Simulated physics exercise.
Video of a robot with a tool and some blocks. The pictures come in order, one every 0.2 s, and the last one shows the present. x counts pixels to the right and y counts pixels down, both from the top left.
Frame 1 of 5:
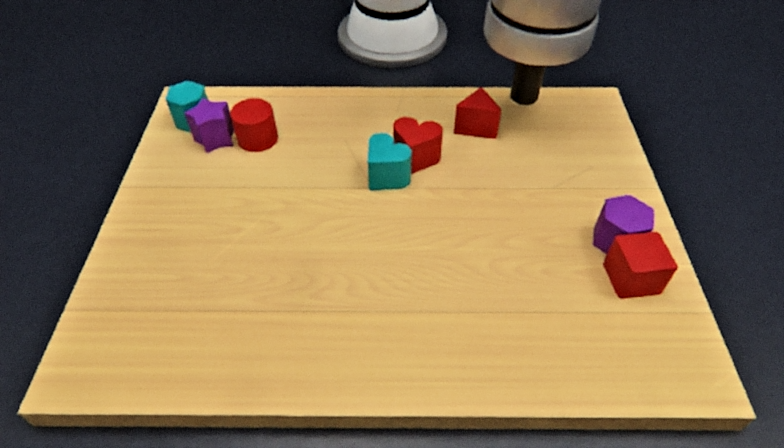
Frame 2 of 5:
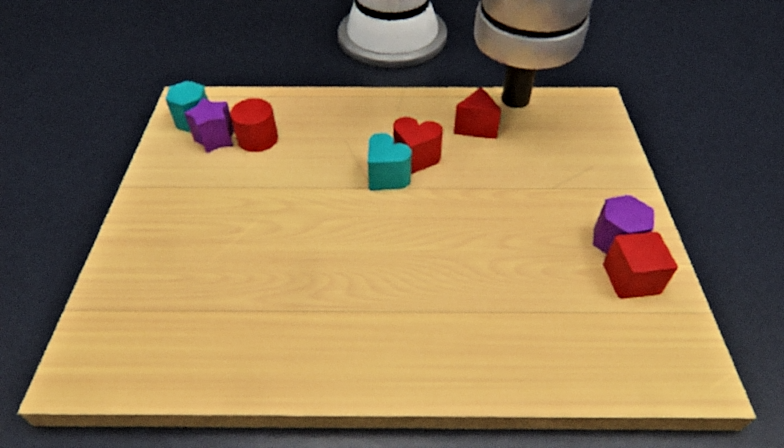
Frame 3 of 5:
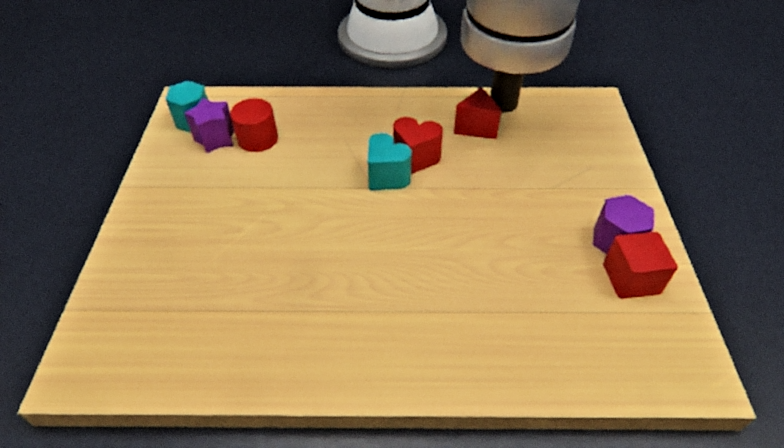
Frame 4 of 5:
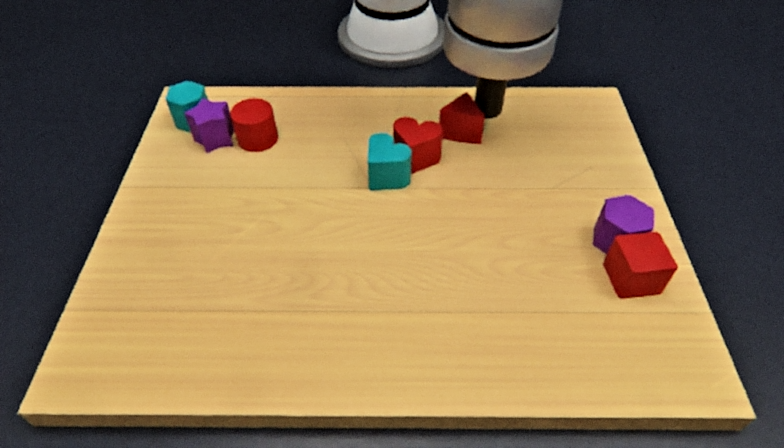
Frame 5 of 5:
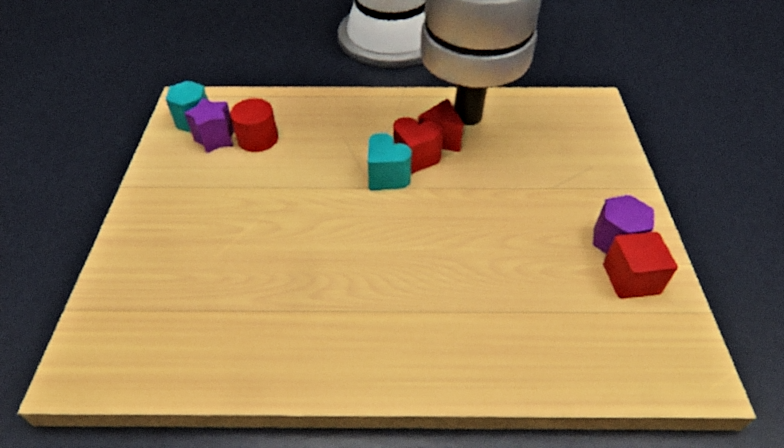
The video shows a robot tool moving left along the back of a wooden board scattered with colored blocks, then pushing the red triangular block a short way left to beside the red heart-shaped block, while the other blocks stay still.
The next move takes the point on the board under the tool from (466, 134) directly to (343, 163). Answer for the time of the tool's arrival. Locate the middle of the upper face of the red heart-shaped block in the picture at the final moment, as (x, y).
Just about (395, 146).
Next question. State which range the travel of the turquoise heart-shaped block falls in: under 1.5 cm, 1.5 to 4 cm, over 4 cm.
It shifts 1.5 to 4 cm.
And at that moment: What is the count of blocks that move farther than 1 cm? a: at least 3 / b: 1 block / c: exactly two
a: At least 3.
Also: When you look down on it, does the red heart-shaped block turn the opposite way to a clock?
Short answer: Yes.
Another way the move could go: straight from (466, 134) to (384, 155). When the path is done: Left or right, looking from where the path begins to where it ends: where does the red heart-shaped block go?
To the path's left.
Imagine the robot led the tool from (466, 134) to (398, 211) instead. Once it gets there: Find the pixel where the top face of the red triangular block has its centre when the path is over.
Its top face will be centred at roughly (419, 115).
The first path, step by step. One third of the way, tool (427, 126); turquoise heart-shaped block (377, 157); red heart-shaped block (406, 141); red triangular block (399, 119).
Two thirds of the way, tool (384, 136); turquoise heart-shaped block (368, 164); red heart-shaped block (396, 145), turned 35° anticlockwise; red triangular block (353, 127).
At the end, tool (341, 146); turquoise heart-shaped block (367, 165), turned 15° anticlockwise; red heart-shaped block (395, 146), turned 40° anticlockwise; red triangular block (311, 132), turned 30° clockwise.
